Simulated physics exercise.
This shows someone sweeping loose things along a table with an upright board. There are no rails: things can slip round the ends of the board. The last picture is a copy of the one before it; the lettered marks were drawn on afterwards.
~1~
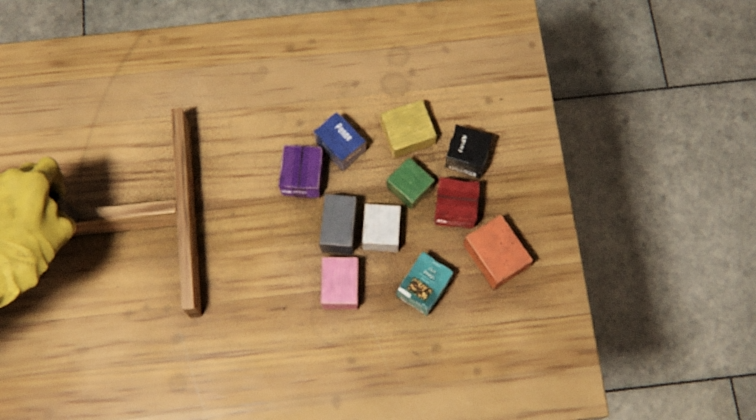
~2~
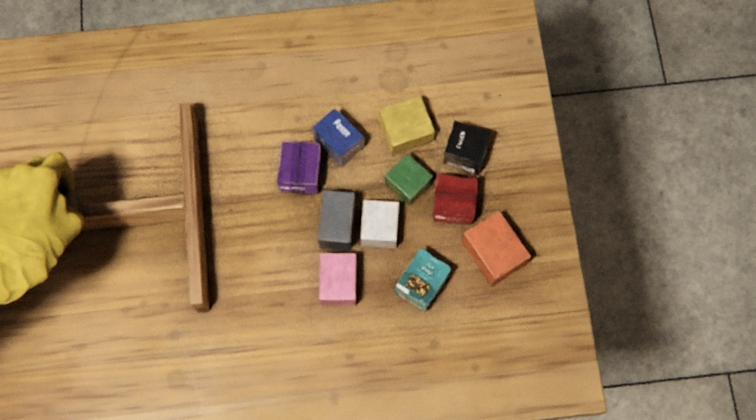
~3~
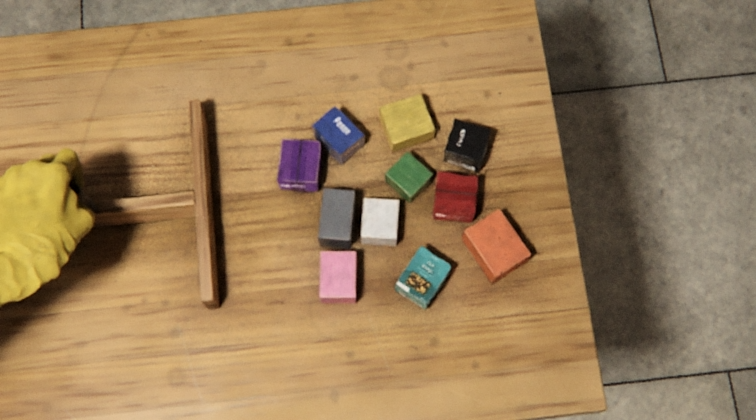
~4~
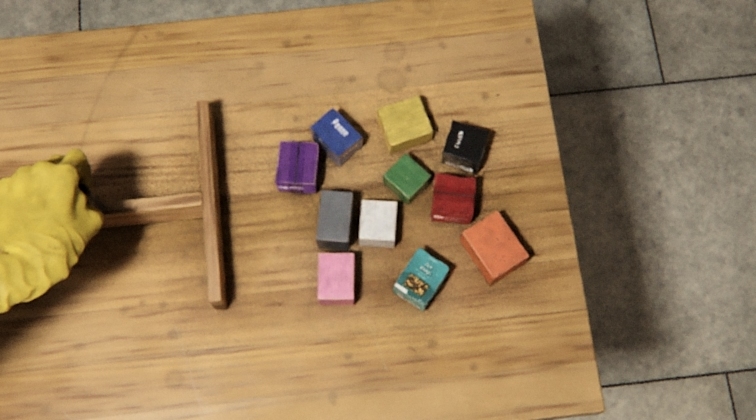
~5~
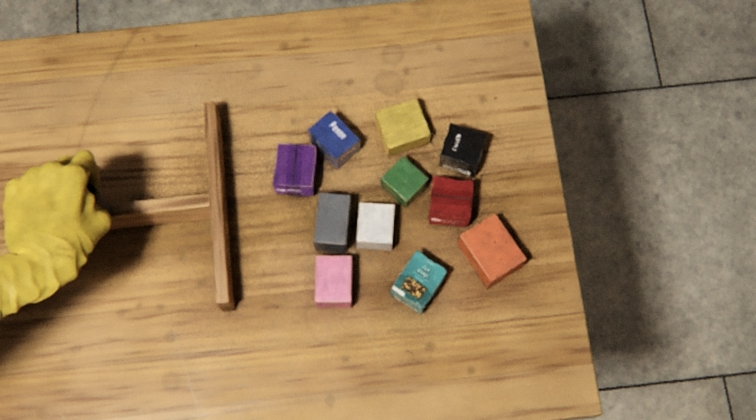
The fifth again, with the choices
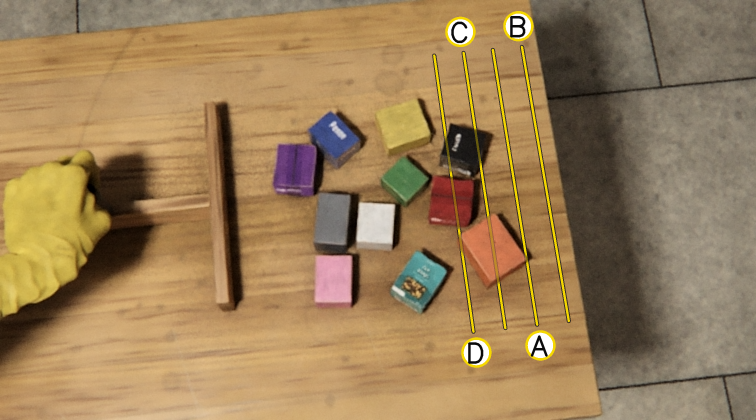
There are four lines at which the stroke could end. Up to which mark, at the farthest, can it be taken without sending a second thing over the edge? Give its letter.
Stop at D.
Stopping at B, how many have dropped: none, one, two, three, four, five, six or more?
By then, six or more.
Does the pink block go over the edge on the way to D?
No.
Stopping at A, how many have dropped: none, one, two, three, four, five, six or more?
In all, six or more.
On the copy, A at (514, 181); B at (544, 178); C at (484, 185); D at (453, 188).
On D. First, board (302, 190); blue packet (355, 130); purple box (327, 165).
Then, board (387, 181); orange block (498, 250); red box (487, 196).
Finally, board (451, 174); orange block (560, 246); red box (548, 190); none fallen.
By contrast, A drops seven; B drops eleven; C drops three.
